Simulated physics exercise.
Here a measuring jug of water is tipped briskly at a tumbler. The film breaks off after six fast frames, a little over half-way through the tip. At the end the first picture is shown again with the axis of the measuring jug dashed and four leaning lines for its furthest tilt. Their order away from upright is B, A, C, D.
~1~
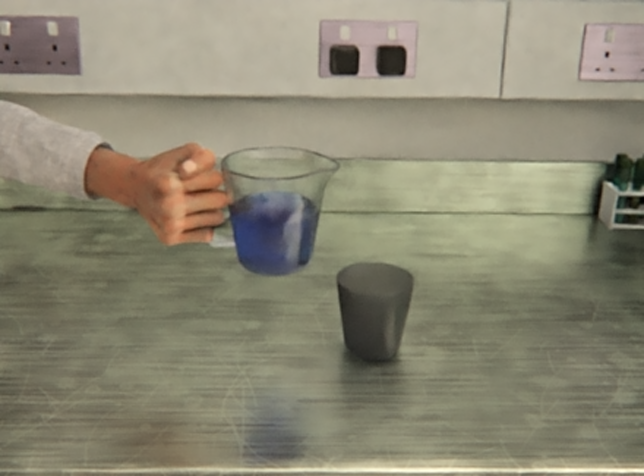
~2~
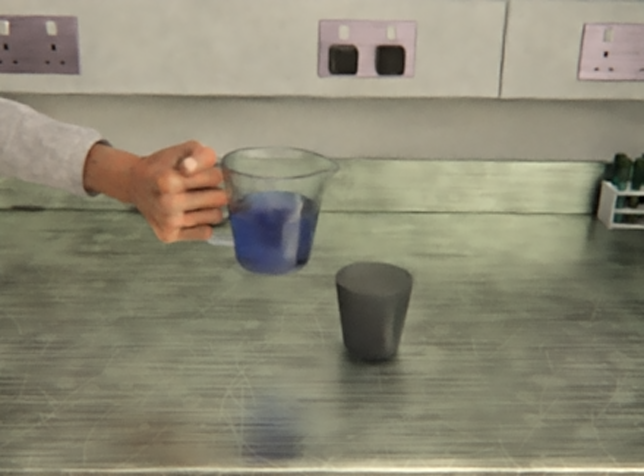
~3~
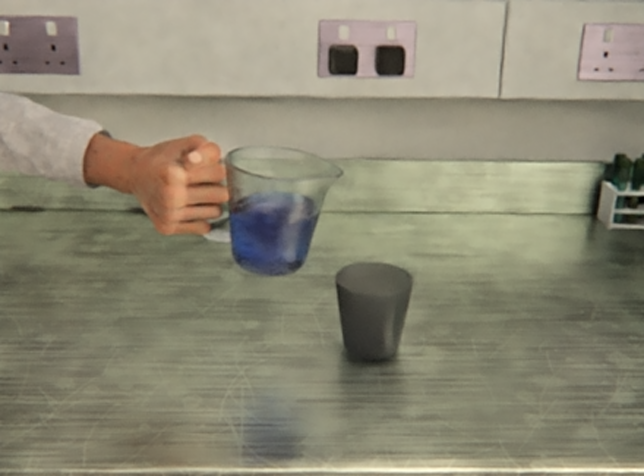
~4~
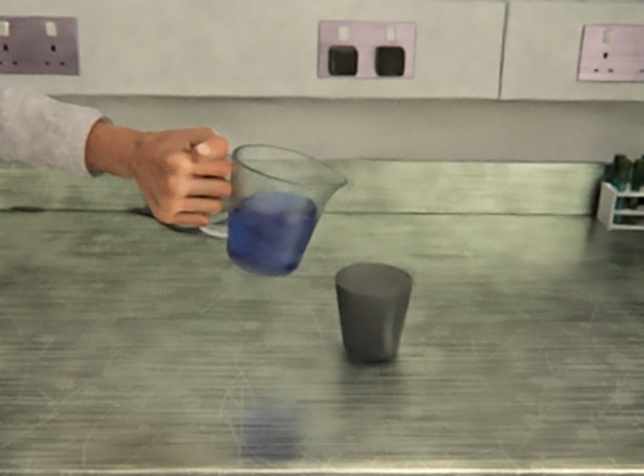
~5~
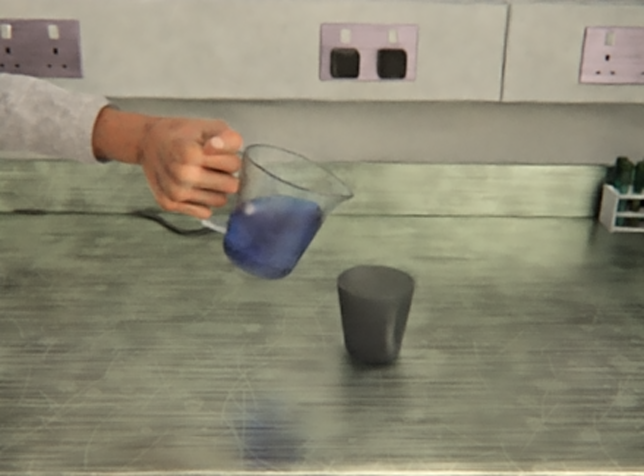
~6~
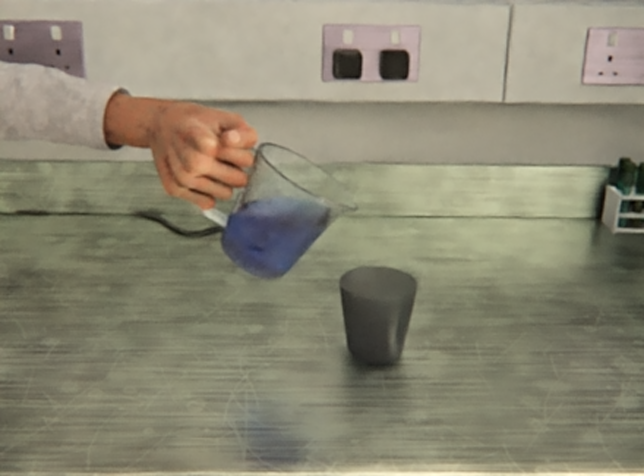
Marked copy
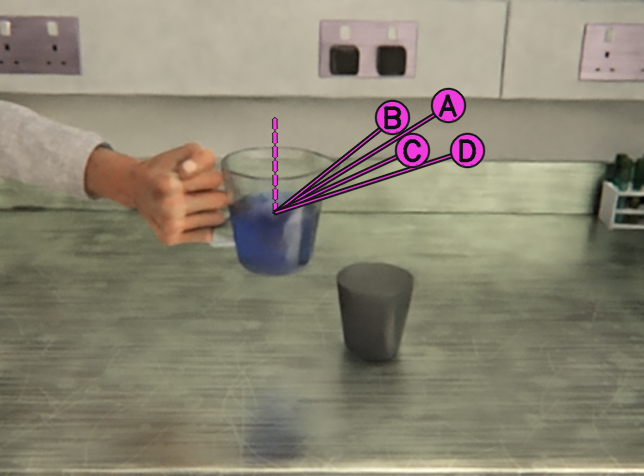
A hand holding a glass measuring jug of blue liquid upright, then tilting it rightward above a dark tumbler on a worktop.
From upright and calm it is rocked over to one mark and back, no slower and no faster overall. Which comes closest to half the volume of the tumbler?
I would pick tilt C.
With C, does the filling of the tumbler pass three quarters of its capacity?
No.
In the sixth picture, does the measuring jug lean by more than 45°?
No.
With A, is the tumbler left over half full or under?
Under.
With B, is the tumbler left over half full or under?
Under half.
On the marked copy, A at (434, 115); B at (379, 129); C at (396, 156); D at (451, 155).
With A, the tumbler ends with about 30 % of what it can hold.
With B, the tumbler ends with about 14 % of what it can hold.
With C, the tumbler ends with about 50 % of what it can hold.
With D, the tumbler ends with about 69 % of what it can hold.
